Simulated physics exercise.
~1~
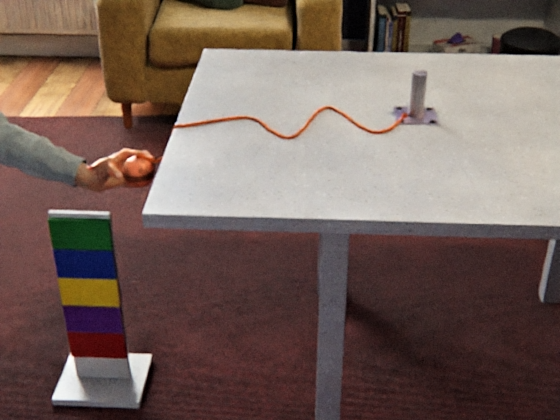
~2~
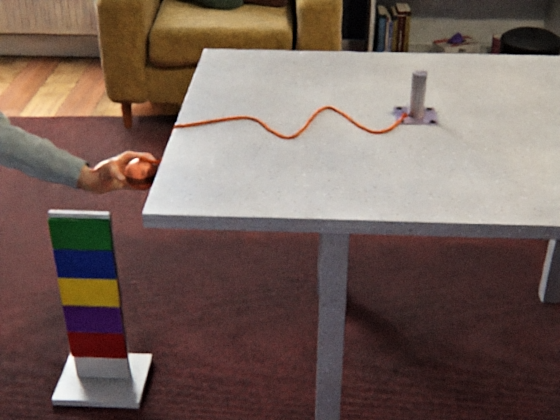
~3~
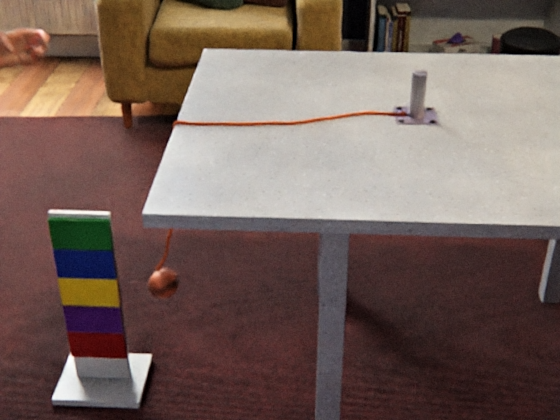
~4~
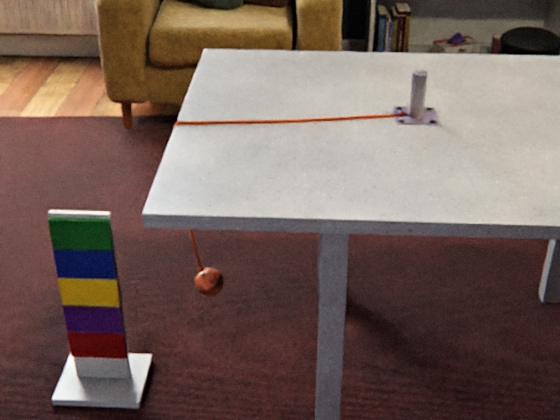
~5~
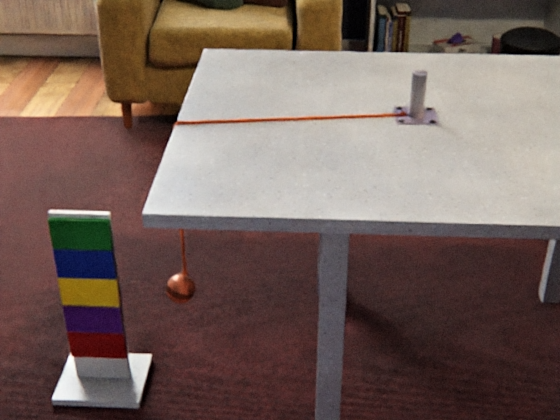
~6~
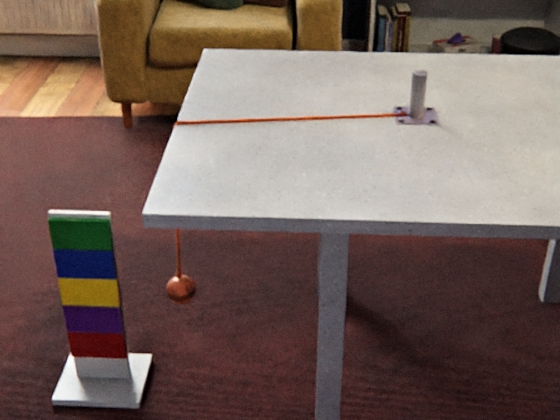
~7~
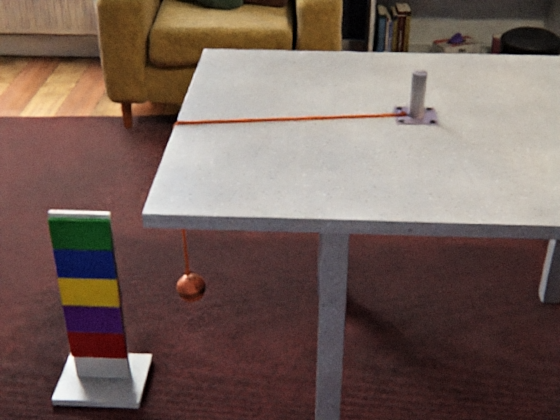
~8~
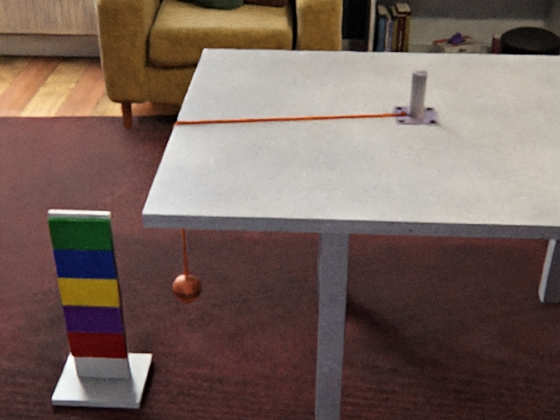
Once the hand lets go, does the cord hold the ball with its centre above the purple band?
Yes, the cord holds it, and the ball hangs below the table edge with its middle level with the yellow band.
Orange ball on a cord dropping from a hand beside a table, swinging slightly and ending up level with the yellow band.
